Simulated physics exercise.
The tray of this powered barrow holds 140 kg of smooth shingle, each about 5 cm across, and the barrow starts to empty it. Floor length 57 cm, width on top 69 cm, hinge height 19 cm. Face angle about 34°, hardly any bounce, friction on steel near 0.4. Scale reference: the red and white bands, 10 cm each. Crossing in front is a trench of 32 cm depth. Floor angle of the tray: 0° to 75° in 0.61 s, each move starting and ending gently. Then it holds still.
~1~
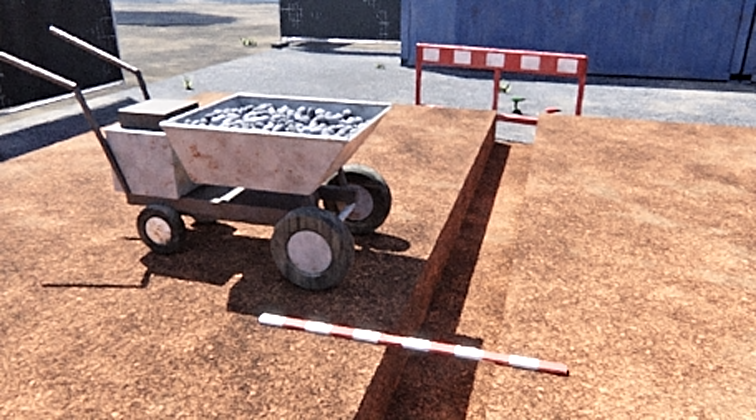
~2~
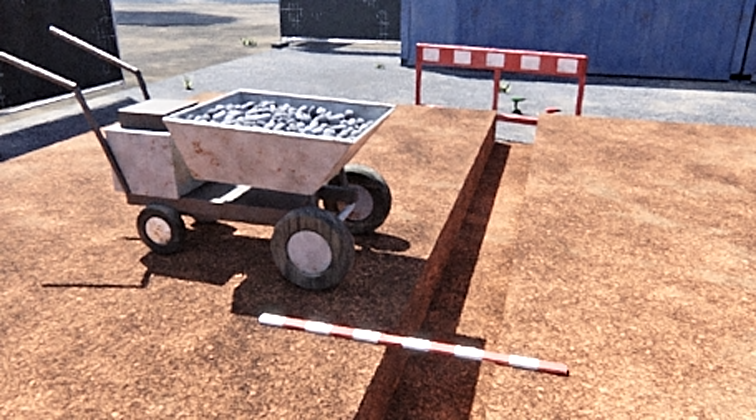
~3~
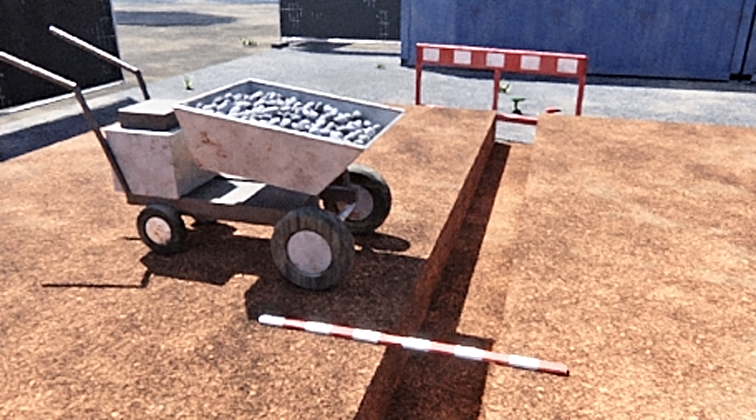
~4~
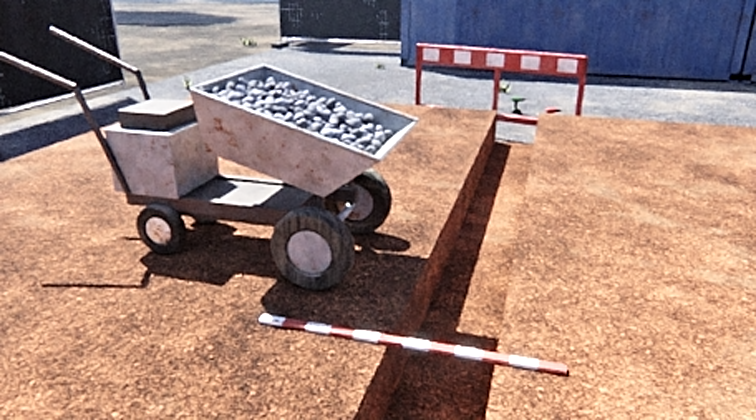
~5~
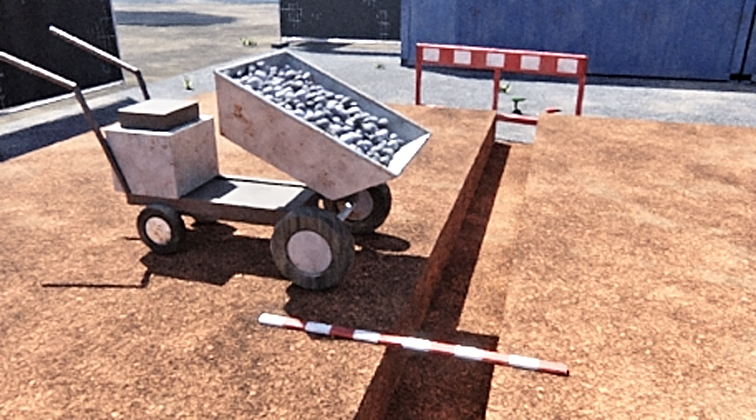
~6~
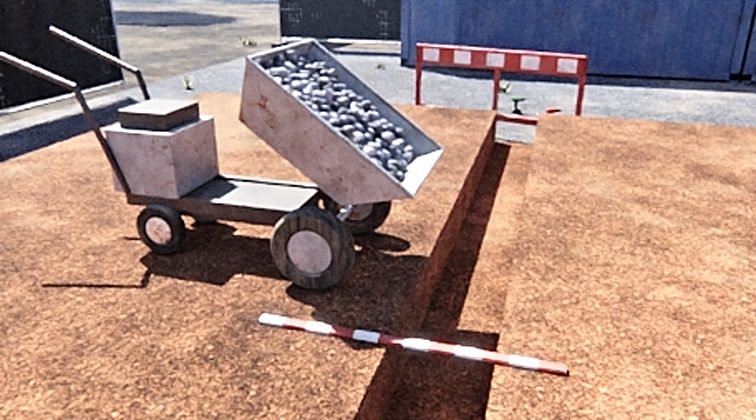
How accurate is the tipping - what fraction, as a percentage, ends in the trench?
Close to 65 in every hundred.
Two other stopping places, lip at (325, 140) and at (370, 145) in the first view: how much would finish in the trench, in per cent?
From the first spot near 85, from the second near 40 per cent.
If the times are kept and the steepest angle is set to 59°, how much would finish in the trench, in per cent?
Expect roughly 55 per cent.
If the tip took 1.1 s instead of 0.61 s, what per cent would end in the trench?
About 80 percent, I'd say.
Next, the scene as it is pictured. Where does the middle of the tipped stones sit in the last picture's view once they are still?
Around (490, 319).
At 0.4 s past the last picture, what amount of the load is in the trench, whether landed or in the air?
Close to 40 per cent at that time.
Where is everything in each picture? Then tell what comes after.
The first frame shows lip at (348, 141), floor tilted 0°, highest stones at (273, 116).
In the second frame, the tray is at 2°, its lip at (352, 143); the top of the load is at (252, 110).
In the third frame, the tray is at 8°, its lip at (364, 149); the top of the load is at (250, 101).
In the fourth frame, the tray is at 16°, its lip at (380, 160); the top of the load is at (256, 88).
The fifth frame shows lip at (397, 176), floor tilted 26°, highest stones at (273, 74).
In the sixth frame, the tray is at 37°, its lip at (413, 197); the top of the load is at (297, 64).
Then, 0.2 s after the last picture the floor is at 64°, 100 % in the tray; the foremost stones are at (434, 223).
Then, 0.4 s after the last picture the floor is at 75°, 55 % in the tray, 39 % in the trench, 6 % past the trench; the foremost stones are at (535, 283).
Then, 0.8 s after the last picture the floor is at 75°, 5 % in the tray, 59 % in the trench, 36 % past the trench; the foremost stones are past the picture's edge.
Then, 2.7 s after the last picture the floor is at 75°, 0 % in the tray, 65 % in the trench, 35 % past the trench; the foremost stones are past the picture's edge.
